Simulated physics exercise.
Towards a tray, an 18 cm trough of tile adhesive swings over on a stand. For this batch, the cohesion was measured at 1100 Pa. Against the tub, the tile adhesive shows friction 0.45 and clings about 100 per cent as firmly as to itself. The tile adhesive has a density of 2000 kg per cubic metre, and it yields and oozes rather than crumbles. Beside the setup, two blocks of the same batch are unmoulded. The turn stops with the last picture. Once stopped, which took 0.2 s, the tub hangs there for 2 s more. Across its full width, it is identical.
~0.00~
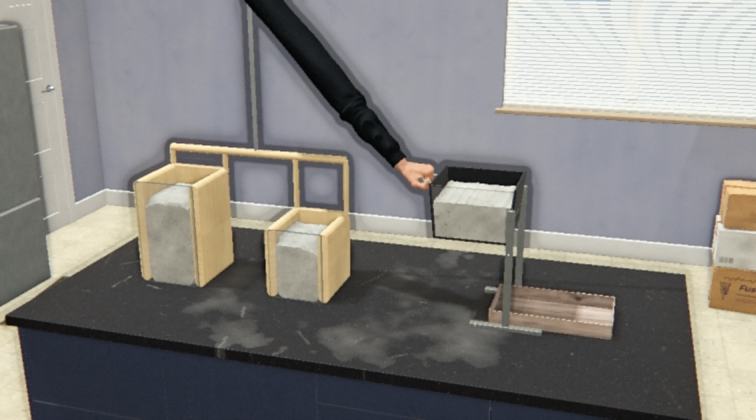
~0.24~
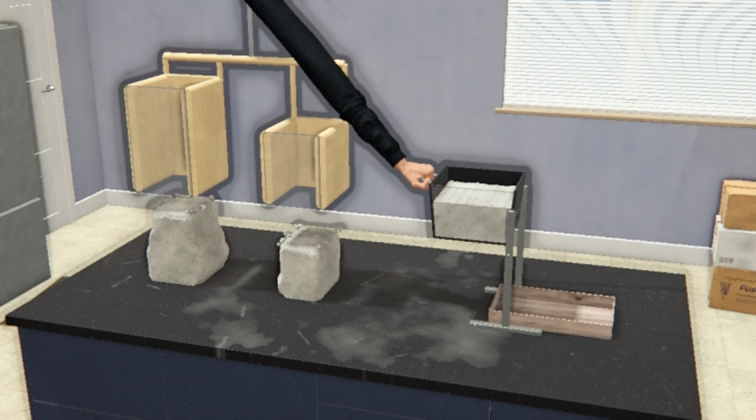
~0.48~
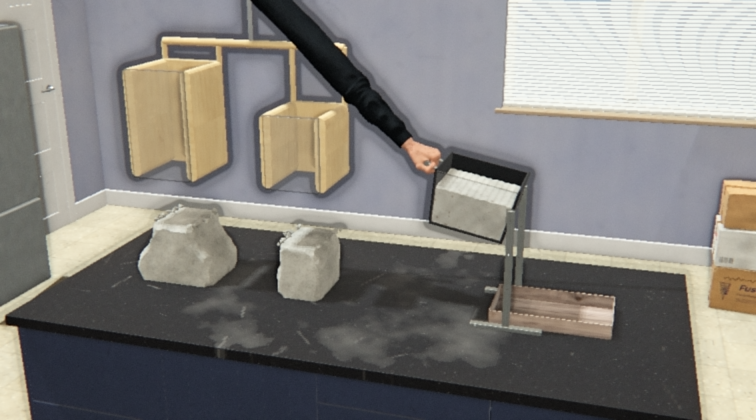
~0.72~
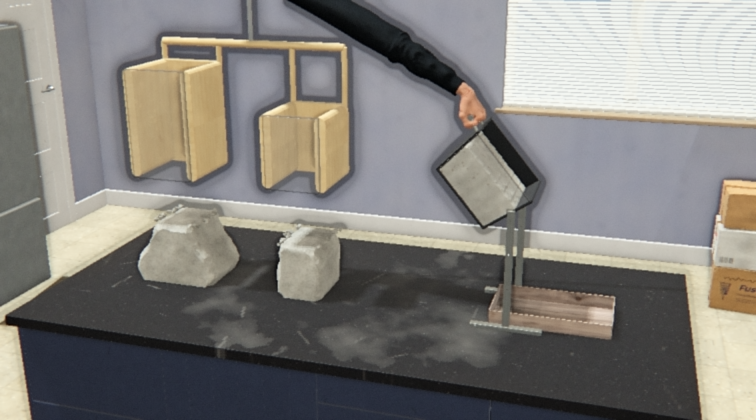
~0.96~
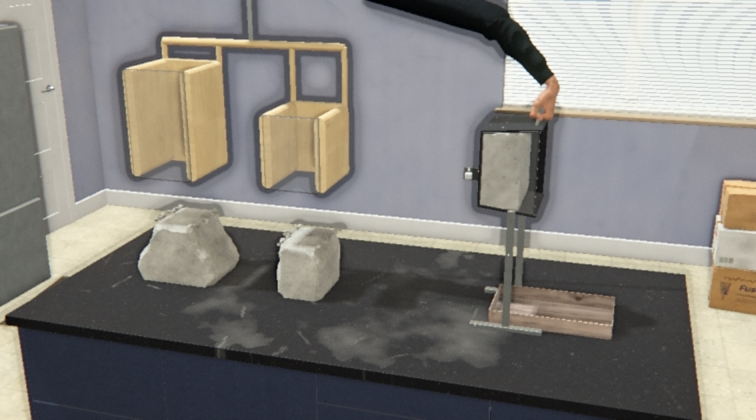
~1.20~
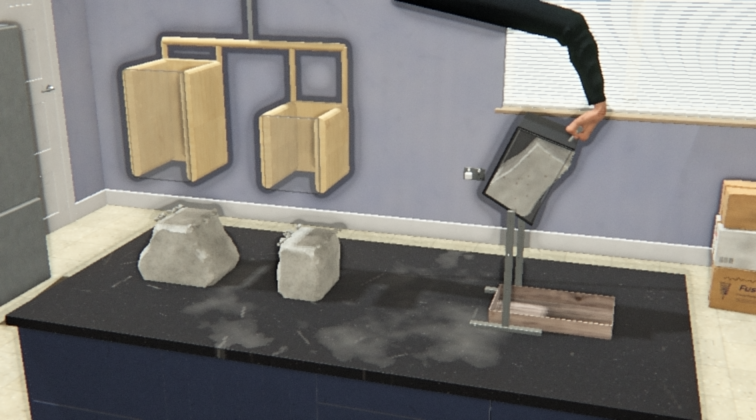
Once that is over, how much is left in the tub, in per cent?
11 %.
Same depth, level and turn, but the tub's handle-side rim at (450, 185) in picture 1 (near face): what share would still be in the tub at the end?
That would leave about 12 % in the tub.
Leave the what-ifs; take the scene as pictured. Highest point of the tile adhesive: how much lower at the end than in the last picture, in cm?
14 cm.
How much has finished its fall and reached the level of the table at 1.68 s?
About 90 %.
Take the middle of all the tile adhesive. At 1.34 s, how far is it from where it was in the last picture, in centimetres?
Shift: Roughly 11 cm.
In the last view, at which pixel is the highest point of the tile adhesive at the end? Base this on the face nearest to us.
Close to pixel (496, 185).
After 1.34 s, the tub is at 114 degrees and holds 44 %.
After 1.51 s, the tub is at 114 degrees and holds 11 %.
After 1.68 s, the tub is at 114 degrees and holds 11 %.
After 1.85 s, the tub is at 114 degrees and holds 11 %.
After 3.20 s, at the end, the tub is at 114 degrees and holds 11 %.
